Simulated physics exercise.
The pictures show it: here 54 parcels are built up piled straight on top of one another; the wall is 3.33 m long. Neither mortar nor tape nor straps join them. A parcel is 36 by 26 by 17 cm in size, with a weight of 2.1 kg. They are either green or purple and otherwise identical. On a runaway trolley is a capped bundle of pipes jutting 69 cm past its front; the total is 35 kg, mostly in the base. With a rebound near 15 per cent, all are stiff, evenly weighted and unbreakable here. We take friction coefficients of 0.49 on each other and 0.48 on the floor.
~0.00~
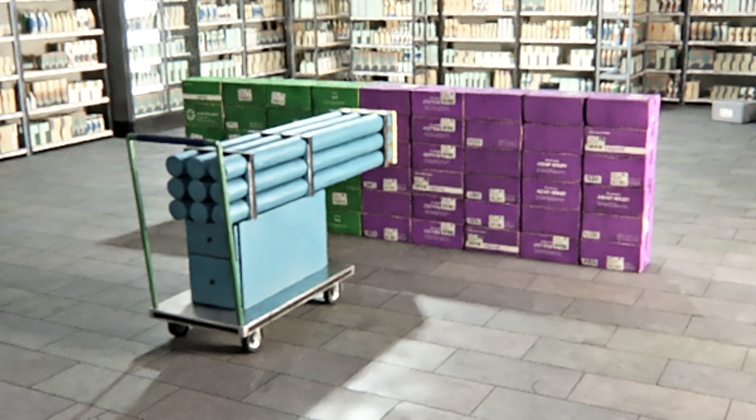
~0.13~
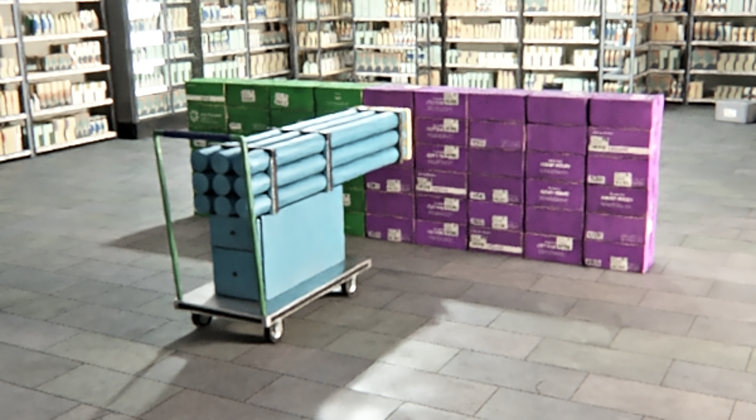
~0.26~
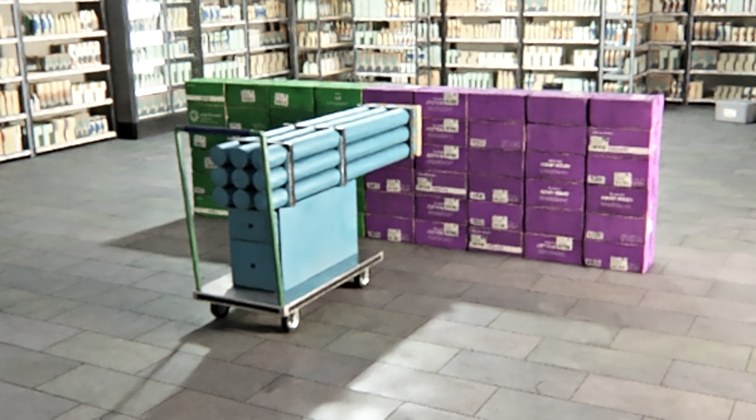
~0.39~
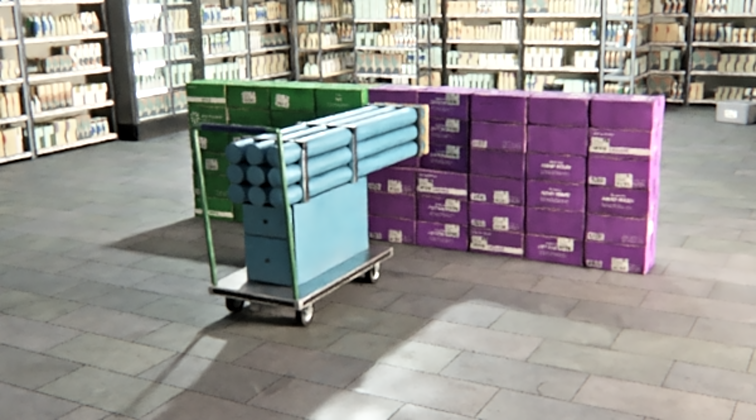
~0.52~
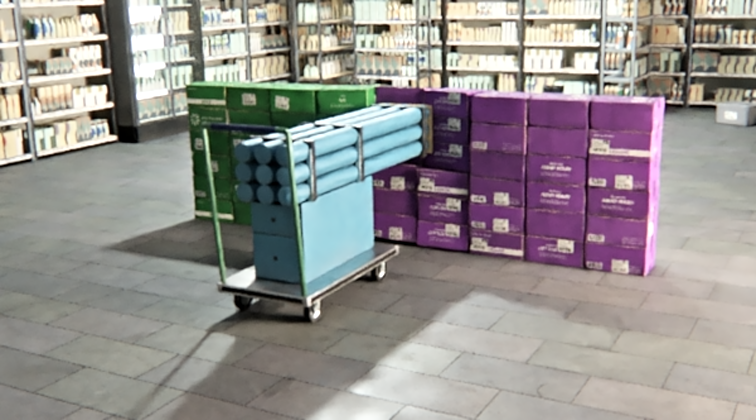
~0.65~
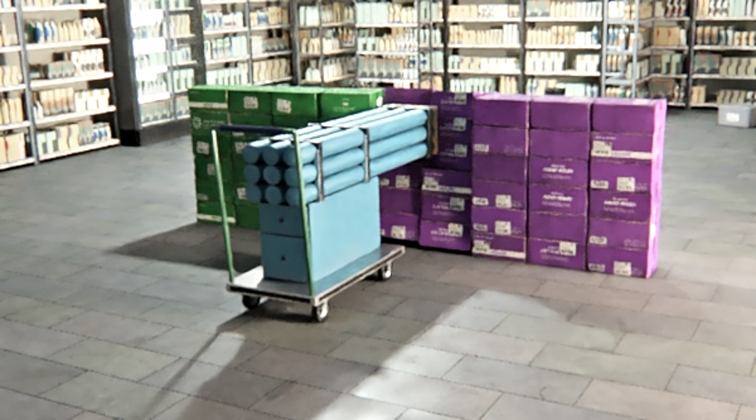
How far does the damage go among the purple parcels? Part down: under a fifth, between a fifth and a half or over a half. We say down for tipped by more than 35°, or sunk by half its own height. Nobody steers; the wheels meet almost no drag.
A fifth up to a half.
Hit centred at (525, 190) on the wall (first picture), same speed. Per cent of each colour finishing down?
Then green would be 0 per cent down and purple 30 per cent.
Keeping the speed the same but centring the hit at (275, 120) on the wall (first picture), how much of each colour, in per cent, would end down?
Then green ends 40 per cent down and purple 0 per cent.
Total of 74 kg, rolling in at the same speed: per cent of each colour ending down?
That would leave green at 0 and purple at 40 per cent.
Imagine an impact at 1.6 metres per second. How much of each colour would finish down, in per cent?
Green 0%, purple 30%.
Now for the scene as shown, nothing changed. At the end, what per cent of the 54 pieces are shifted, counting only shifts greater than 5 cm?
It comes to 20 percent shifted.
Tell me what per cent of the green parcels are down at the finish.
For green, it's 0%.
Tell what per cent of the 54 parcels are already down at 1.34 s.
20 per cent.
After 1.00 s, load 33 cm past the wall's line, still rolling; 2 of the 30 purple parcels down (2 of 54 in all colours); top purple parcel 25° from how it stood, 7 cm lower.
After 1.34 s, load 43 cm past the wall's line, still rolling; 12 of the 30 purple parcels down (12 of 54 in all colours); top purple parcel 69° from how it stood, 59 cm lower.
In the end (2.6 s), load 62 cm past the wall's line, stopped; 12 of the 30 purple parcels down (12 of 54 in all colours); top purple parcel on its side; top green parcel unmoved. That is 40 per cent. From the last view, middles, top purple parcel near (535, 188), top green parcel near (219, 98).
